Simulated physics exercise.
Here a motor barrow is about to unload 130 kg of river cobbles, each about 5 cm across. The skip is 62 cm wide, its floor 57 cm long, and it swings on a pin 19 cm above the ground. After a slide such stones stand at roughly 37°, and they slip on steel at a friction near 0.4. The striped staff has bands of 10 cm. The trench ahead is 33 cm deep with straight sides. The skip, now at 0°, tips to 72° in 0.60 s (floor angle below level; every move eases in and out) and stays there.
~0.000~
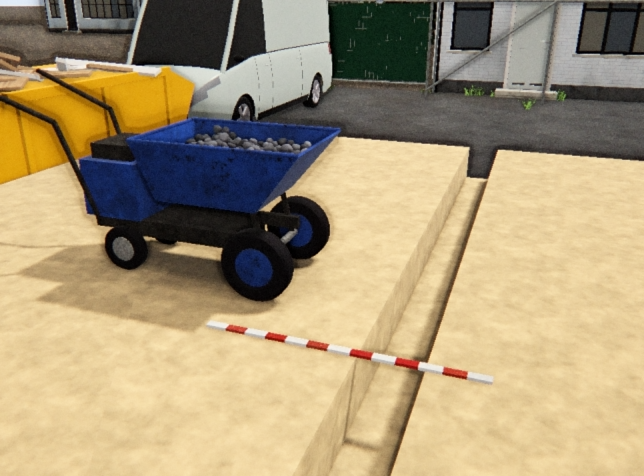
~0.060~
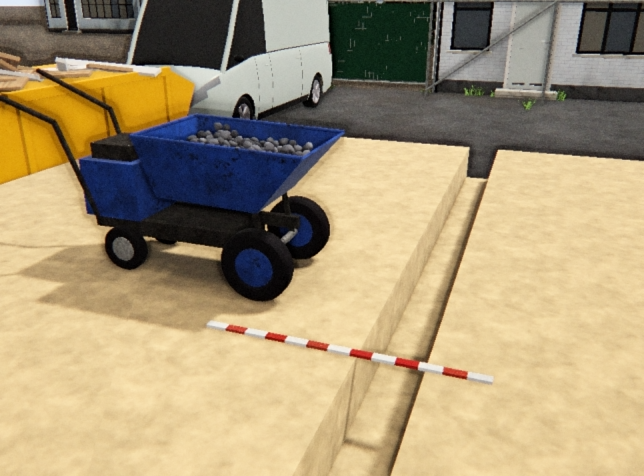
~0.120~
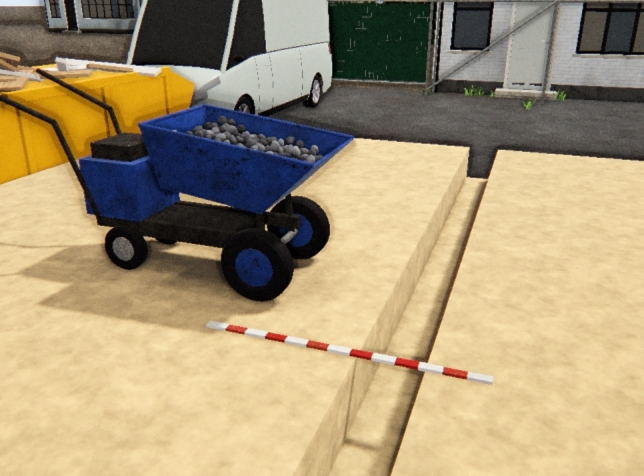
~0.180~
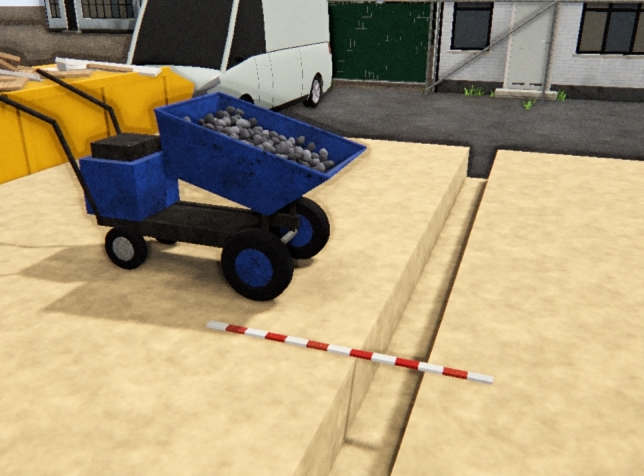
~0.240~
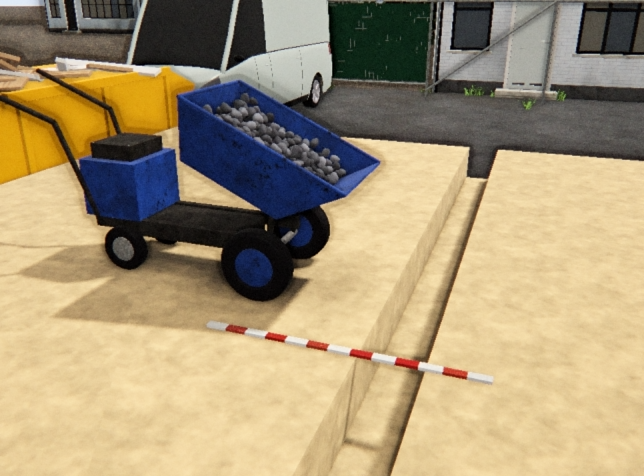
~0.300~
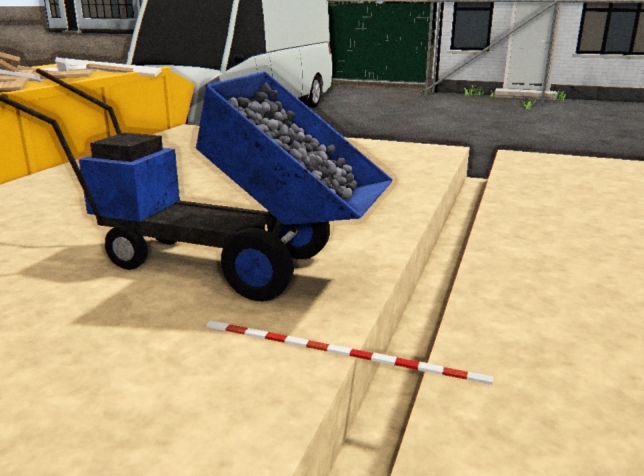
Blue motor barrow standing still beside a narrow trench, its skip of grey cobbles steadily tilting forward and down to the right.
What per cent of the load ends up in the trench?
Some 64 per cent of it.
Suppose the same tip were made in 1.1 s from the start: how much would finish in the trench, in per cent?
In that case some 85 per cent.
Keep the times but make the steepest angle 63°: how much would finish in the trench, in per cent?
It would be near 65 per cent.
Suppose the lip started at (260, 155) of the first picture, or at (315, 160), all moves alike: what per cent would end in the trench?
About 80 and 45 per cent.
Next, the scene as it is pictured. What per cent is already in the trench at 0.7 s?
About 25 per cent by then.
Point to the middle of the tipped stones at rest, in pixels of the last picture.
Around (432, 334).
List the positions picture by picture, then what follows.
The skip is at 0°, its lip at (297, 156); the top of the load is at (229, 139), in the first frame.
The skip is at 2°, its lip at (302, 159); the top of the load is at (224, 136); the stones move at 0.5 m/s on average, in the second frame.
The skip is at 7°, its lip at (313, 166); the top of the load is at (219, 128); the stones move at 1.0 m/s on average, in the third frame.
The skip is at 16°, its lip at (329, 178); the top of the load is at (224, 117); the stones move at 1.3 m/s on average, in the fourth frame.
Lip at (345, 196), floor tilted 25°, highest stones at (238, 106); the stones move at 1.6 m/s on average, in the fifth frame.
Lip at (360, 218), floor tilted 36°, highest stones at (257, 98); the stones move at 1.7 m/s on average, in the sixth frame.
After 0.4 s the floor is at 61°; 100 % in the skip; the foremost stones are at (370, 236).
After 0.7 s the floor is at 72°; 75 % in the skip, 24 % in the trench, 2 % past the trench; the foremost stones are at (455, 291).
After 1.0 s the floor is at 72°; 13 % in the skip, 50 % in the trench, 36 % past the trench; the foremost stones are past the picture's edge.
After 3.0 s the floor is at 72°; 0 % in the skip, 64 % in the trench, 36 % past the trench; the foremost stones are past the picture's edge.
